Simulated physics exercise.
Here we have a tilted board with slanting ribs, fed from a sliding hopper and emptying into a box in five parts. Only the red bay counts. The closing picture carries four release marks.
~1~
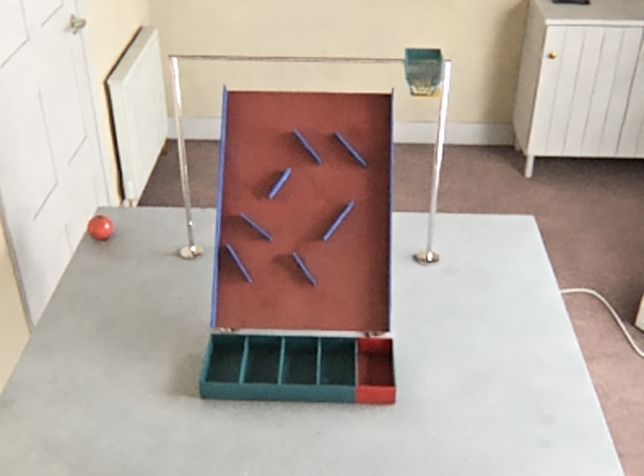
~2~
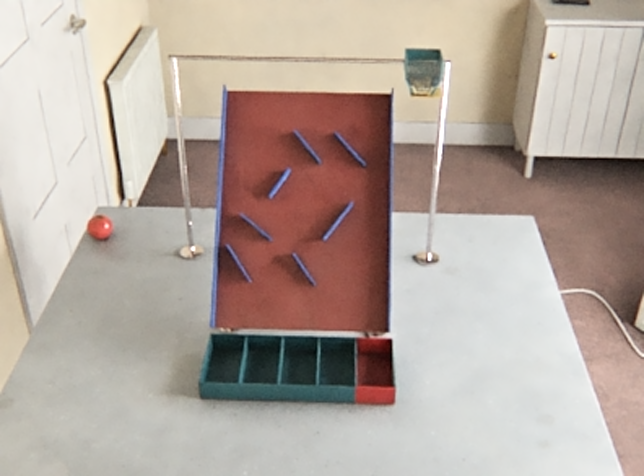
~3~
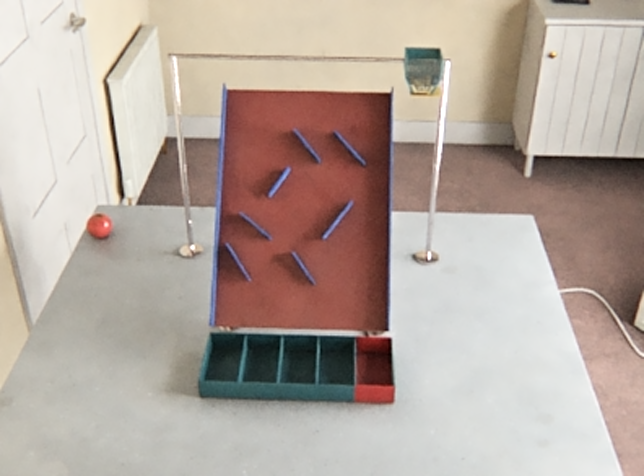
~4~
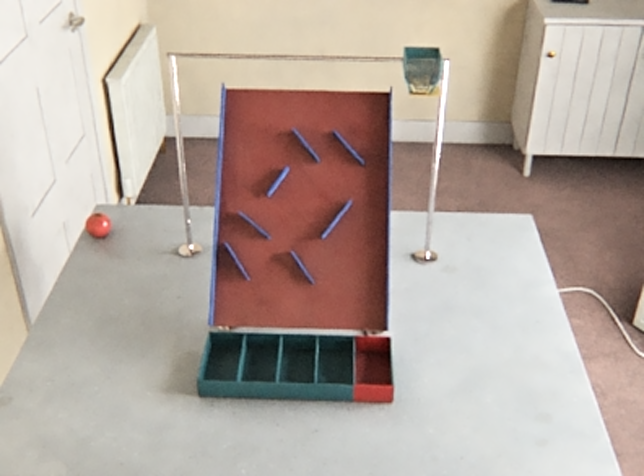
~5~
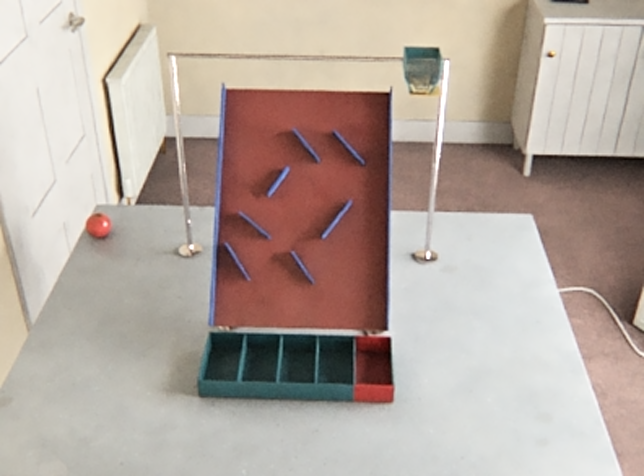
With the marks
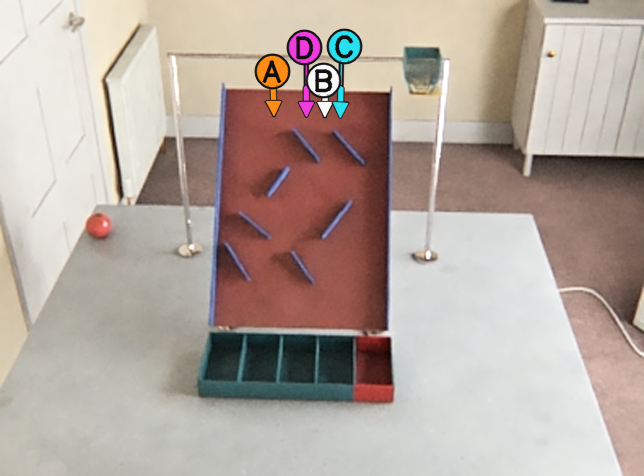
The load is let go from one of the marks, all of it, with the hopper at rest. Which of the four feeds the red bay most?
I would pick mark C.
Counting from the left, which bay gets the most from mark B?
The fourth from the left.
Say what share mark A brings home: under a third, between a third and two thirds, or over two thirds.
It is under a third.
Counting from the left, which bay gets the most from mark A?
The third.
On the marked copy, mark A meets the board at (273, 110); mark B meets the board at (324, 111); mark C meets the board at (340, 112); mark D meets the board at (306, 111).
Choosing A, about a tenth in the red bay, almost all in other bays.
Choosing B, roughly a quarter in the red bay, the larger part in other bays.
Choosing C, roughly two thirds in the red bay, roughly a quarter in other bays, about a tenth outside the box.
Choosing D, about a tenth in the red bay, the larger part in other bays.
